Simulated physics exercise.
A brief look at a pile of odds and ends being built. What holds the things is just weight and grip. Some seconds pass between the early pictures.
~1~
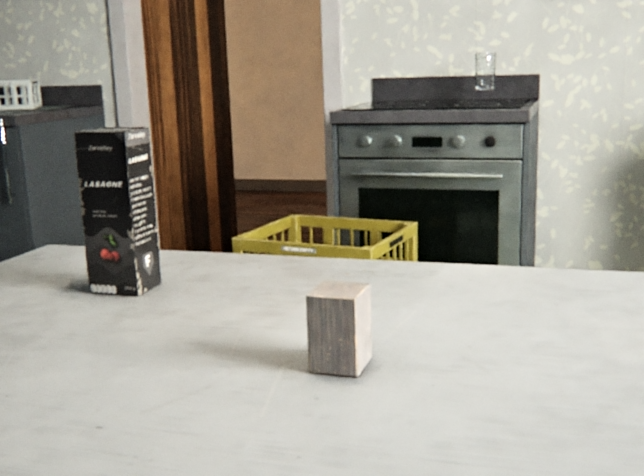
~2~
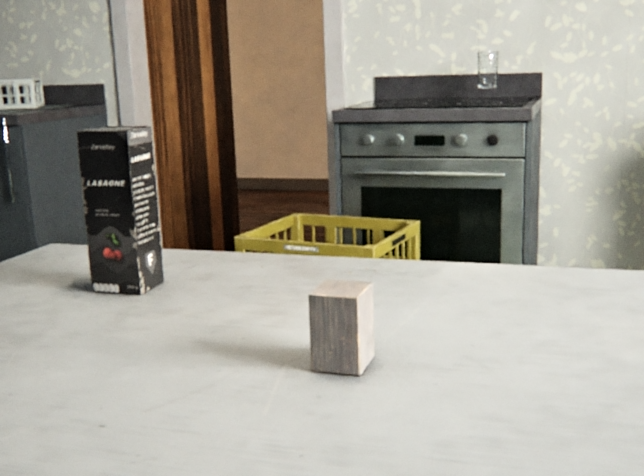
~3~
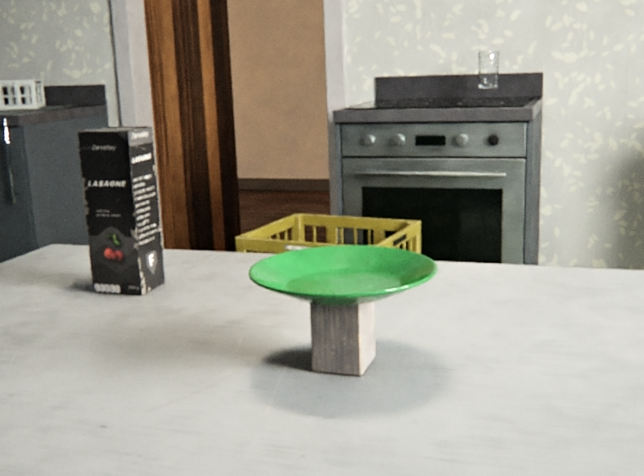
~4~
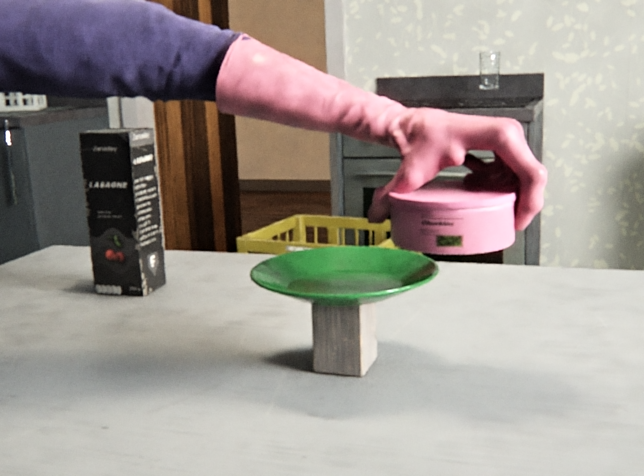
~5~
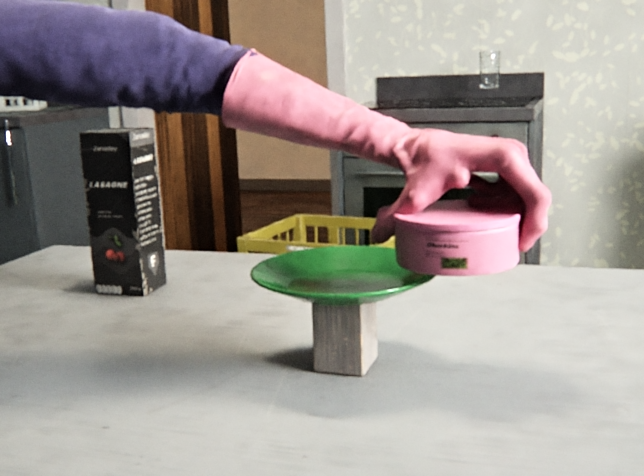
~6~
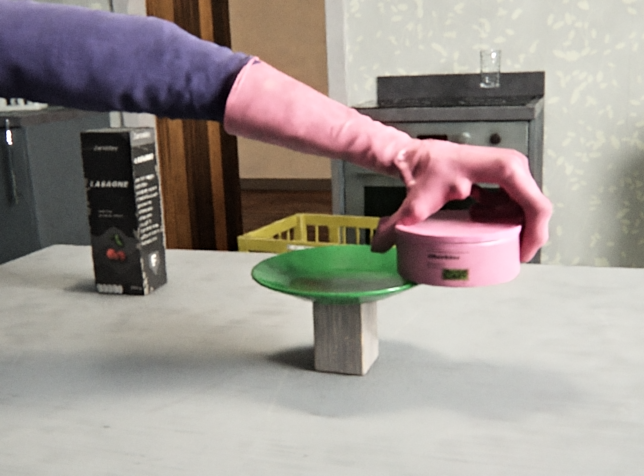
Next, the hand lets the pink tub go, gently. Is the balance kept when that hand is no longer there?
No, my guess is the pile will be unstable.
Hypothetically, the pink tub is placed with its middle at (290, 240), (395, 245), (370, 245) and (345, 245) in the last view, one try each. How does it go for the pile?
The pile remains standing the first time, remains standing the second time, remains standing the third time and remains standing the fourth time.
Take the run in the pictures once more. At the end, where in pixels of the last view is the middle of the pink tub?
I'd point to roughly (613, 363).
Then, 0.30 s later than the last frame, pink tub now fallen.
Then, 0.80 s later than the last frame, things are still on the move.
When it is over, fallen, pink tub; the other 3 as before. End places, in pixels of the last picture, pink tub near (613, 363). The pile loses its balance.
